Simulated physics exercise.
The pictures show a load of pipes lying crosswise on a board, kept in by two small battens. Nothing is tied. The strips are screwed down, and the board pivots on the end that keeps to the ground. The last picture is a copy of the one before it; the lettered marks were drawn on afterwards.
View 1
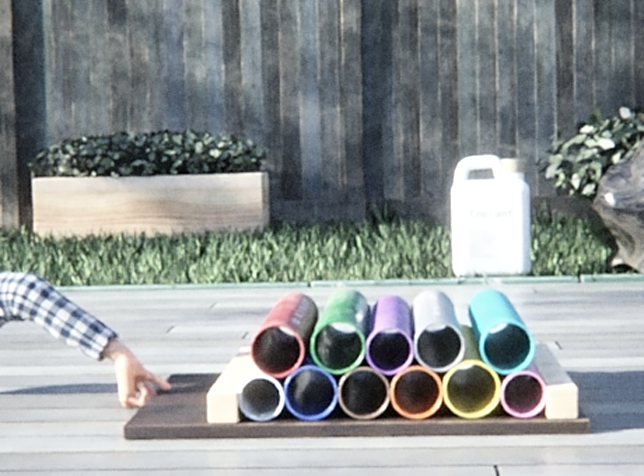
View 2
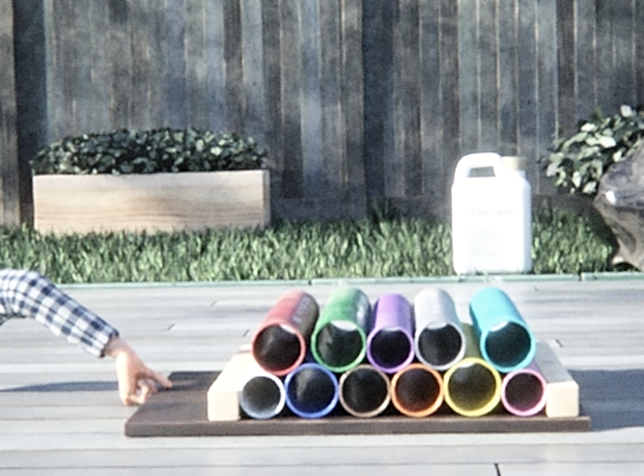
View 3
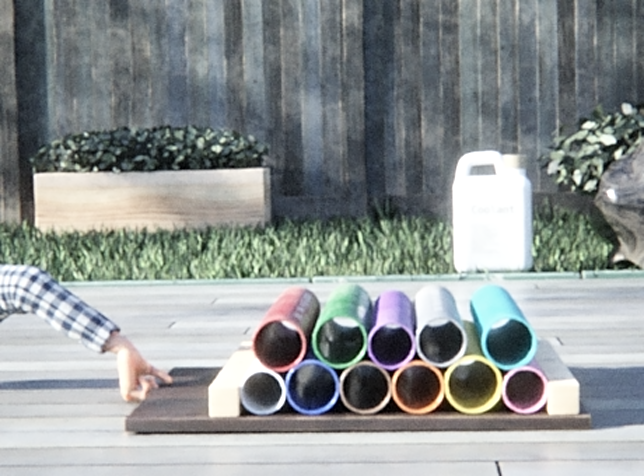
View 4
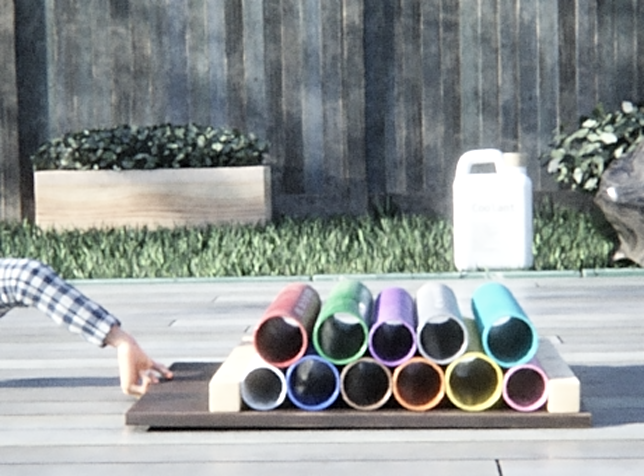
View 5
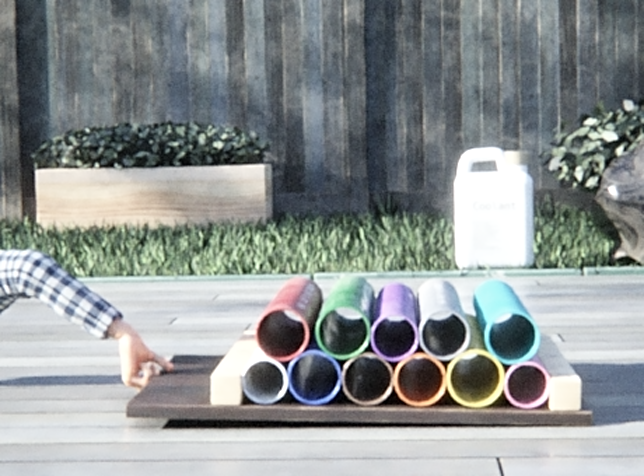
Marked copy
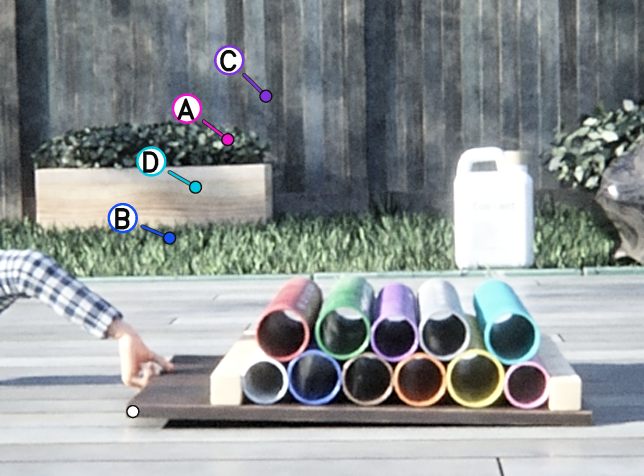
A hand slightly lifts the left end of a dark board holding stacked colourful pipes.
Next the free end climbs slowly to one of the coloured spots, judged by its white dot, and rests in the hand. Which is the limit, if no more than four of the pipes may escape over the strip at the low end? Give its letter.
The answer is mark D.
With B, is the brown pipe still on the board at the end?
The brown pipe: Yes.
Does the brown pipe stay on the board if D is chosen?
Yes.
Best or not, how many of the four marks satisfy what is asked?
Two of them.
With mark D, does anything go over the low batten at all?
At D: Yes.
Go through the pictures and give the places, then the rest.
Brown pipe (364, 393); orange pipe (417, 392); yellow pipe (472, 389), in the first picture.
Yellow pipe (473, 387); pink pipe (524, 392), in the second picture.
Board (360, 381); white pipe (263, 392); blue pipe (312, 387); grey pipe (442, 341), in the third picture.
Board (361, 377); white pipe (263, 387); blue pipe (313, 383), in the fourth picture.
Board (362, 373); white pipe (265, 381); blue pipe (315, 377), in the fifth picture.
On the marked copy, A at (228, 140); B at (170, 238); C at (266, 96); D at (195, 187); the white dot at (133, 412).
With D. Early on, board at 18°.
Further on, board at 31°.
At the end, board at 31°, one over the low batten (turquoise).
As for the rest, A five over the low batten; B one over the low batten (turquoise); C five over the low batten.
